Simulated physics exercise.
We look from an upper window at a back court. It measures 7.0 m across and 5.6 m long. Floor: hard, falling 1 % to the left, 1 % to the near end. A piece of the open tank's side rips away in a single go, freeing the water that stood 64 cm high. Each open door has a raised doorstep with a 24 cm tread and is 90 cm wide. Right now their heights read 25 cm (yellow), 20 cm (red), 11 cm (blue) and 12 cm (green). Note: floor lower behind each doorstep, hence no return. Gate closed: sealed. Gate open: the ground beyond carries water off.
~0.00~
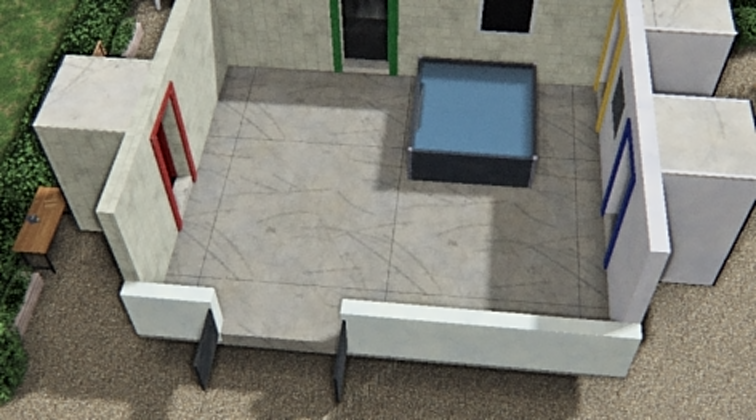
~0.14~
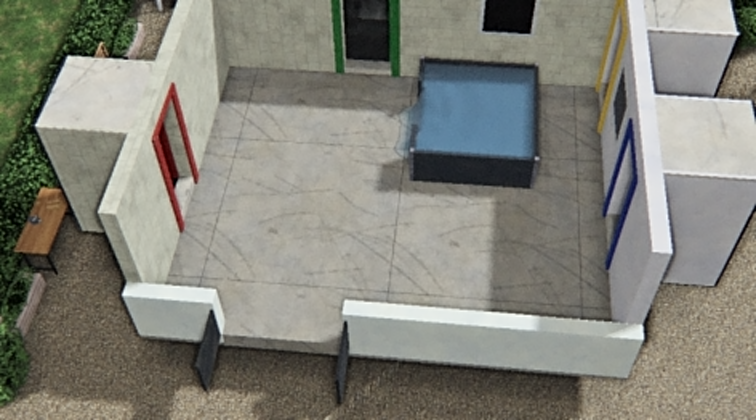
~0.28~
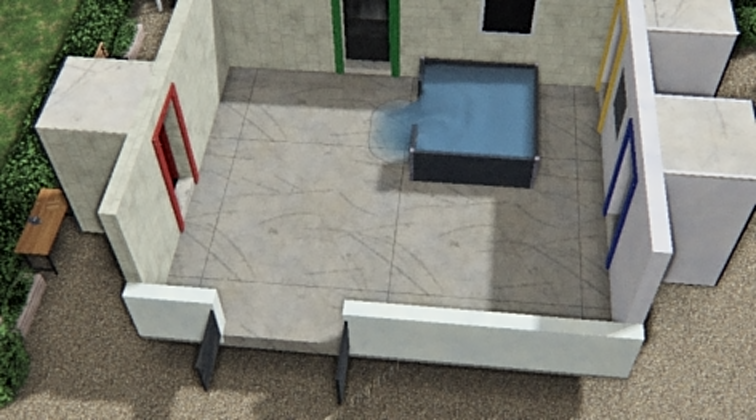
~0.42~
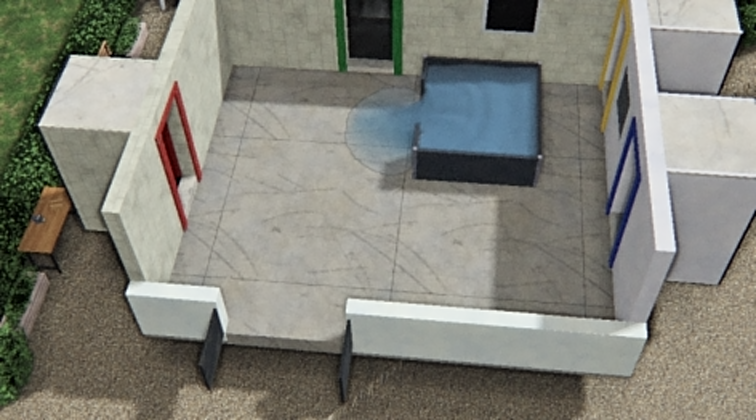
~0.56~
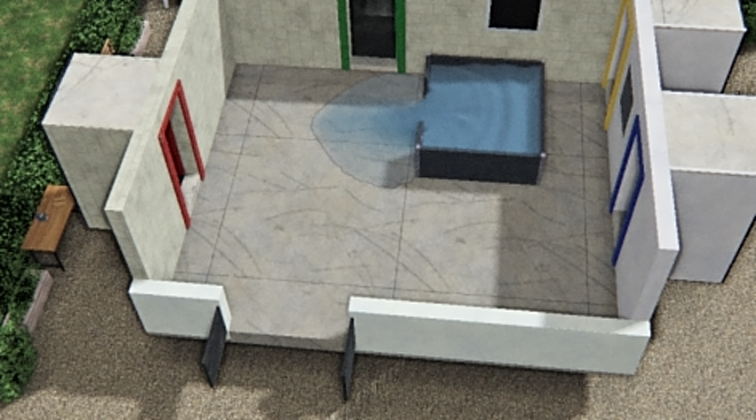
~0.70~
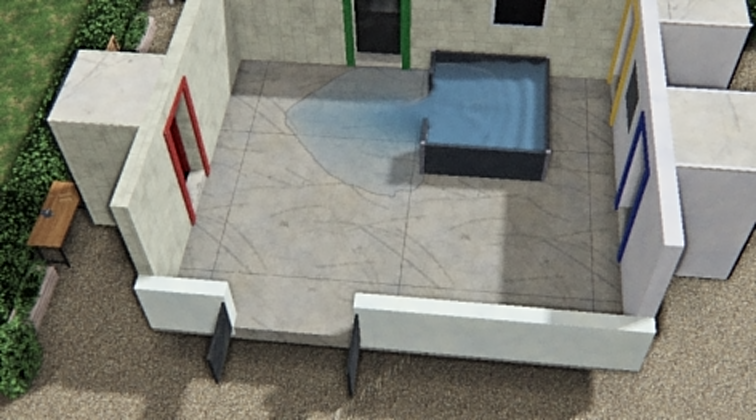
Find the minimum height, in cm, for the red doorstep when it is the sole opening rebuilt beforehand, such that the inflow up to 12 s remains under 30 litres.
The minimum height is about 12.5 cm.
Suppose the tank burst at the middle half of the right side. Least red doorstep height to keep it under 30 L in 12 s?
About 8.5 cm.
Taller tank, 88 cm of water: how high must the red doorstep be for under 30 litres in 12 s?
The step needs to be some 18 cm.
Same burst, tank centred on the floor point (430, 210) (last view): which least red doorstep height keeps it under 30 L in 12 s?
At least some 25 centimetres tall.
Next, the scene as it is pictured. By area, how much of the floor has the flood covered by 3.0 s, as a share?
45 %.
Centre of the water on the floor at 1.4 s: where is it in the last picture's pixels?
About (433, 124).
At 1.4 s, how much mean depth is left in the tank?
Some 45 cm.
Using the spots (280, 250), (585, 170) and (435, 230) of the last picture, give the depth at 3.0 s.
In order: Around 2, 0 and 0 cm.
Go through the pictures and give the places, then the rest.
The open tank at (475, 109) is whole and still, 64 cm deep; the red door at (176, 165) is dry, in the first picture.
Water pours out at (418, 123) and has run 0.3 m, to (401, 152); about 6 cm deep outside, 64 cm at the back, in the second picture.
The front is at (373, 141), 0.8 m from the gap at (418, 124); 0.9 m2 of floor is wet, 64 cm left at the back, in the third picture.
Water pours out at (421, 122) and has run 1.3 m, to (349, 137); about 8 cm deep outside, 64 cm at the back, in the fourth picture.
The front is at (317, 128), 1.9 m from the gap at (424, 120); 3.4 m2 of floor is wet, 58 cm left at the back, in the fifth picture.
The front is at (290, 118), 2.5 m from the gap at (429, 116); 5.0 m2 of floor is wet, 54 cm left at the back; 2.2 m in a straight line remain to the red door at (189, 159), in the sixth picture.
After 1.4 s water covers 30 % of the floor, deepest (38 cm) near (422, 126); it has not reached the red door.
After 3.0 s water covers 45 % of the floor, deepest (34 cm) near (169, 308); 18 cm at the red door, 1 litre in over its 20 cm doorstep.
After 12.0 s water covers 95 % of the floor, deepest (14 cm) near (169, 308); 10 cm at the red door, 1 litre in over its 20 cm doorstep.
At the red door as built, the water arrived by 1.7 s and peaked near 20 cm at 2.2 s.
With a doorstep of 11.5 cm, 39 litres would have come in within the 12 s; with 13.5 cm, 22 litres. So under 30 litres takes about 12.5 cm.
